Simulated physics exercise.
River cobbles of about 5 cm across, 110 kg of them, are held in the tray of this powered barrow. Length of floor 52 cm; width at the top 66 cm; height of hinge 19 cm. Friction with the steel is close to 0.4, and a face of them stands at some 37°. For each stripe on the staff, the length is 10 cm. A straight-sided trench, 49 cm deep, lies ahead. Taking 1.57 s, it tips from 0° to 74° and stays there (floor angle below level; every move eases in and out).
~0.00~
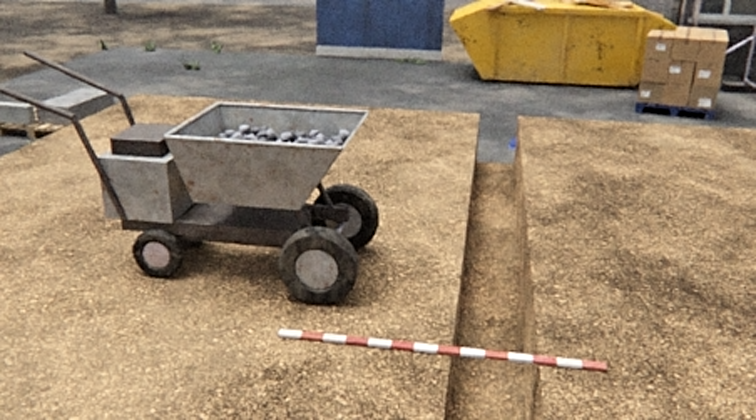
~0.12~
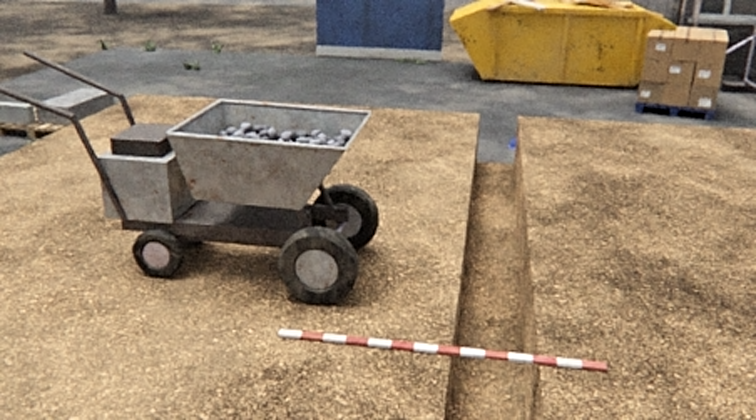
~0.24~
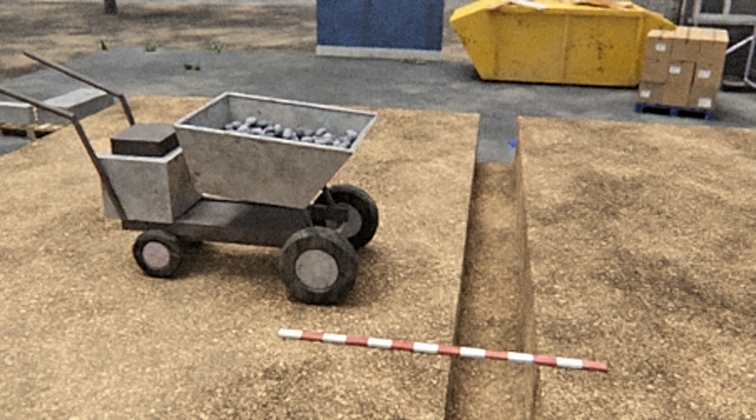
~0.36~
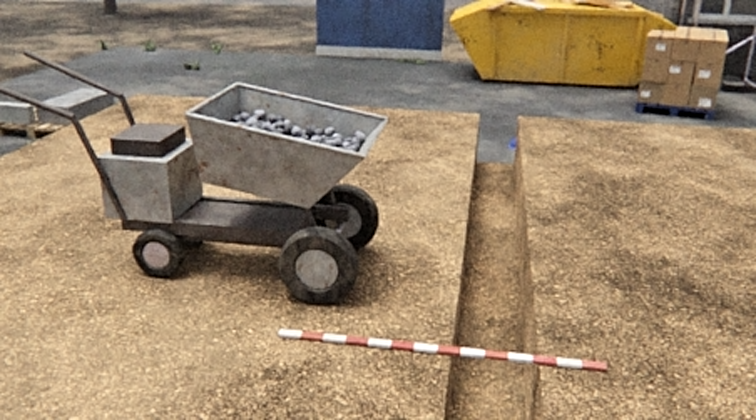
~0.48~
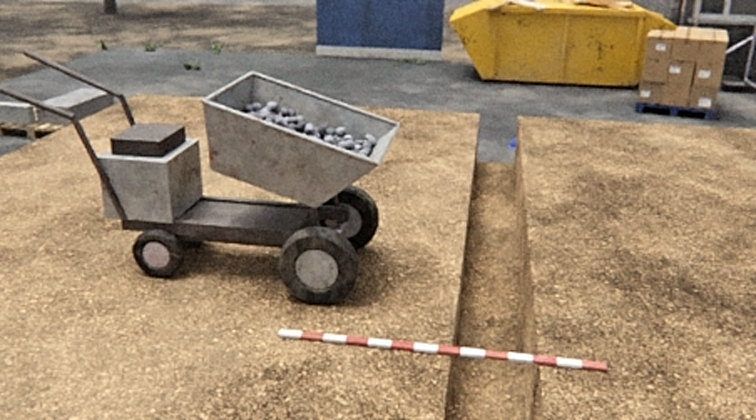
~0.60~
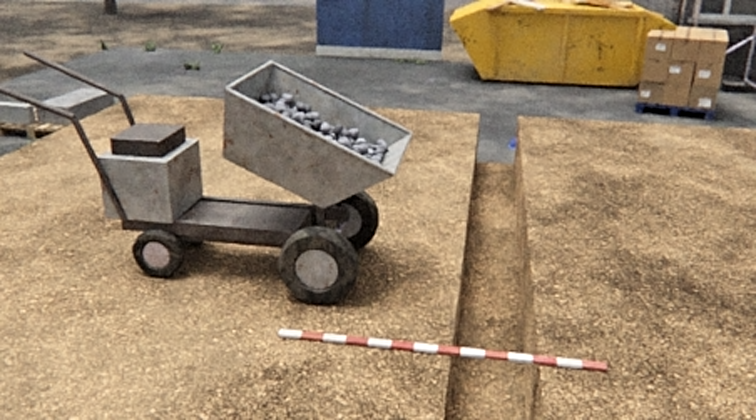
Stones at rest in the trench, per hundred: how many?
Approx. 99 %.
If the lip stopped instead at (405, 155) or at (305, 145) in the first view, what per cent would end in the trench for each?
Result: Close to 50 then close to 75 per cent.
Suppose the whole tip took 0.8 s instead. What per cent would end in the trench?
It'd be some 90 per cent.
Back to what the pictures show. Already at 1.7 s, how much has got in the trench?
About 40 per cent by then.
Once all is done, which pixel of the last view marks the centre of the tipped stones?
Near (492, 358).
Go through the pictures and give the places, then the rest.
In the first picture, the tray is at 0°, its lip at (342, 149); the top of the load is at (305, 139).
In the second picture, the tray is at 1°, its lip at (345, 150); the top of the load is at (294, 139); the stones move at 0.2 m/s on average.
In the third picture, the tray is at 5°, its lip at (353, 152); the top of the load is at (273, 134); the stones move at 0.3 m/s on average.
In the fourth picture, the tray is at 10°, its lip at (364, 157); the top of the load is at (260, 125); the stones move at 0.5 m/s on average.
The fifth picture shows lip at (379, 164), floor tilted 17°, highest stones at (258, 114); the stones move at 0.6 m/s on average.
In the sixth picture, the tray is at 24°, its lip at (394, 174); the top of the load is at (274, 105); the stones move at 0.6 m/s on average.
After 1.2 s the floor is at 63°; 100 % in the tray; the foremost stones are at (443, 224).
After 1.7 s the floor is at 74°; 58 % in the tray, 1 % short of the trench, 42 % in the trench; the foremost stones are at (523, 335).
After 2.0 s the floor is at 74°; 28 % in the tray, 71 % in the trench, 1 % past the trench; the foremost stones are at (562, 316).
After 4.0 s the floor is at 74°; 0 % in the tray, 99 % in the trench, 1 % past the trench; the foremost stones are at (577, 333).
